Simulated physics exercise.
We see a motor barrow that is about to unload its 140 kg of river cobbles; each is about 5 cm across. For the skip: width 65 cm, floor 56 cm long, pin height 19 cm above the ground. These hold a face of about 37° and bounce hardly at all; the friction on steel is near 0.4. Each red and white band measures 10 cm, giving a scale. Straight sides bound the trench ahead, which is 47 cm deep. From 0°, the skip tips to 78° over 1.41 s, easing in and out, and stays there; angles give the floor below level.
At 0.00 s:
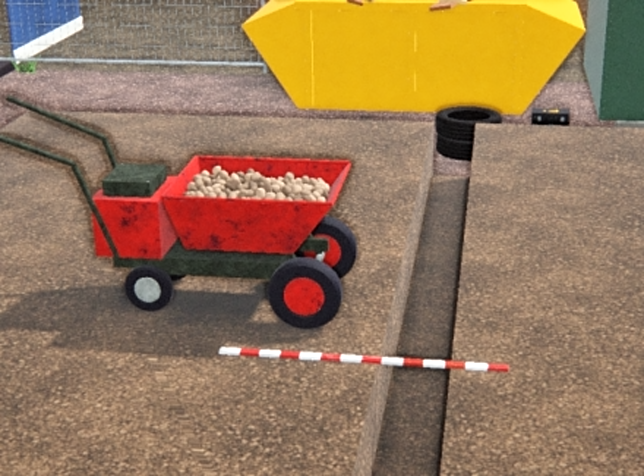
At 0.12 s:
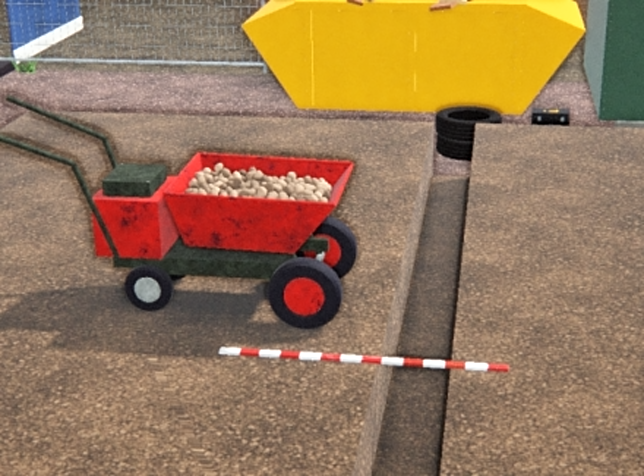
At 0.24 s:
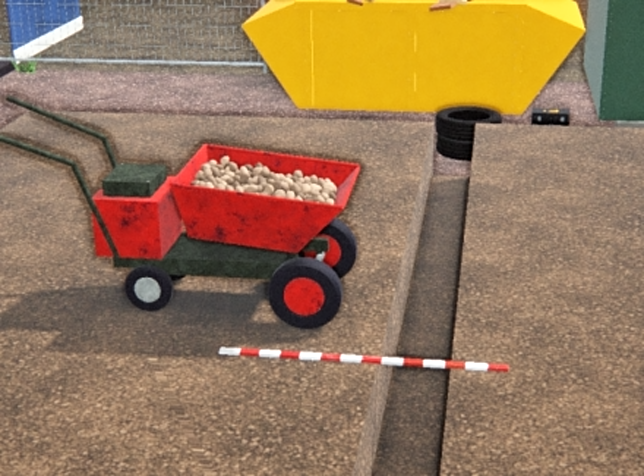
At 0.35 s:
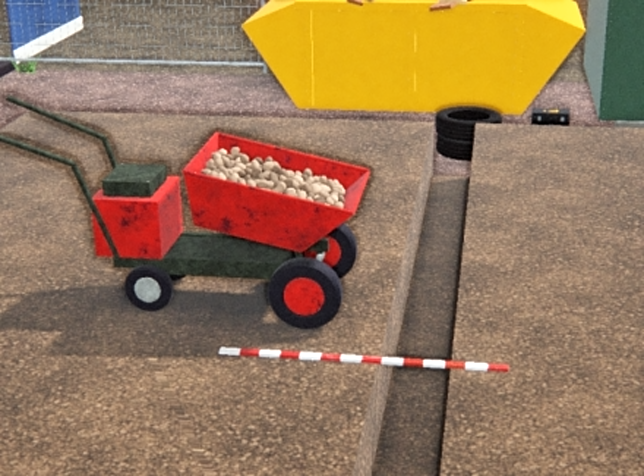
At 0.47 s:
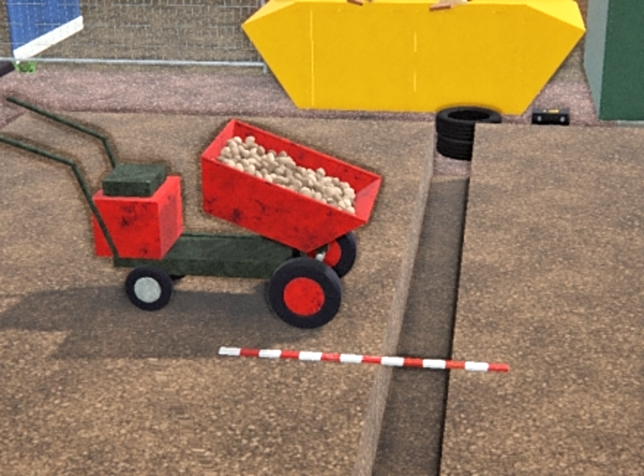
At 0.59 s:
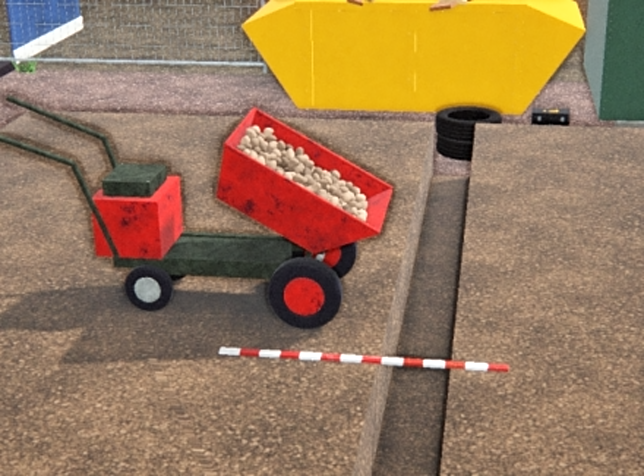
Red skip of a motor barrow loaded with river cobbles tilting steadily forward to the right, its rear rising beside a trench.
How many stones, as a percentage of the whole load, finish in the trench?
Roughly 68 per cent of the load ends up in the trench.
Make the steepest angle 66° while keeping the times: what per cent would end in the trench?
In that case around 75 percent.
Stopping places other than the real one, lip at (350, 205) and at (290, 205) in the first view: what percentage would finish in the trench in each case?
Estimates: 45 % then 100 %.
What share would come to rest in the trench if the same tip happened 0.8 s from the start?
I'd put it at roughly 55 per cent.
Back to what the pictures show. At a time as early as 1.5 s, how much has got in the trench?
By that point it's something like 35 in a hundred.
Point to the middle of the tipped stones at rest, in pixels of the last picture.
Roughly (441, 370), I'd say.
After 1.1 s the floor is at 66°; 99 % in the skip, 1 % in the trench; the foremost stones are at (425, 276).
After 1.5 s the floor is at 78°; 41 % in the skip, 37 % in the trench, 22 % past the trench; the foremost stones are at (535, 314).
After 1.9 s the floor is at 78°; 11 % in the skip, 56 % in the trench, 33 % past the trench; the foremost stones are at (598, 312).
After 3.8 s the floor is at 78°; 0 % in the skip, 68 % in the trench, 32 % past the trench; the foremost stones are at (629, 302).
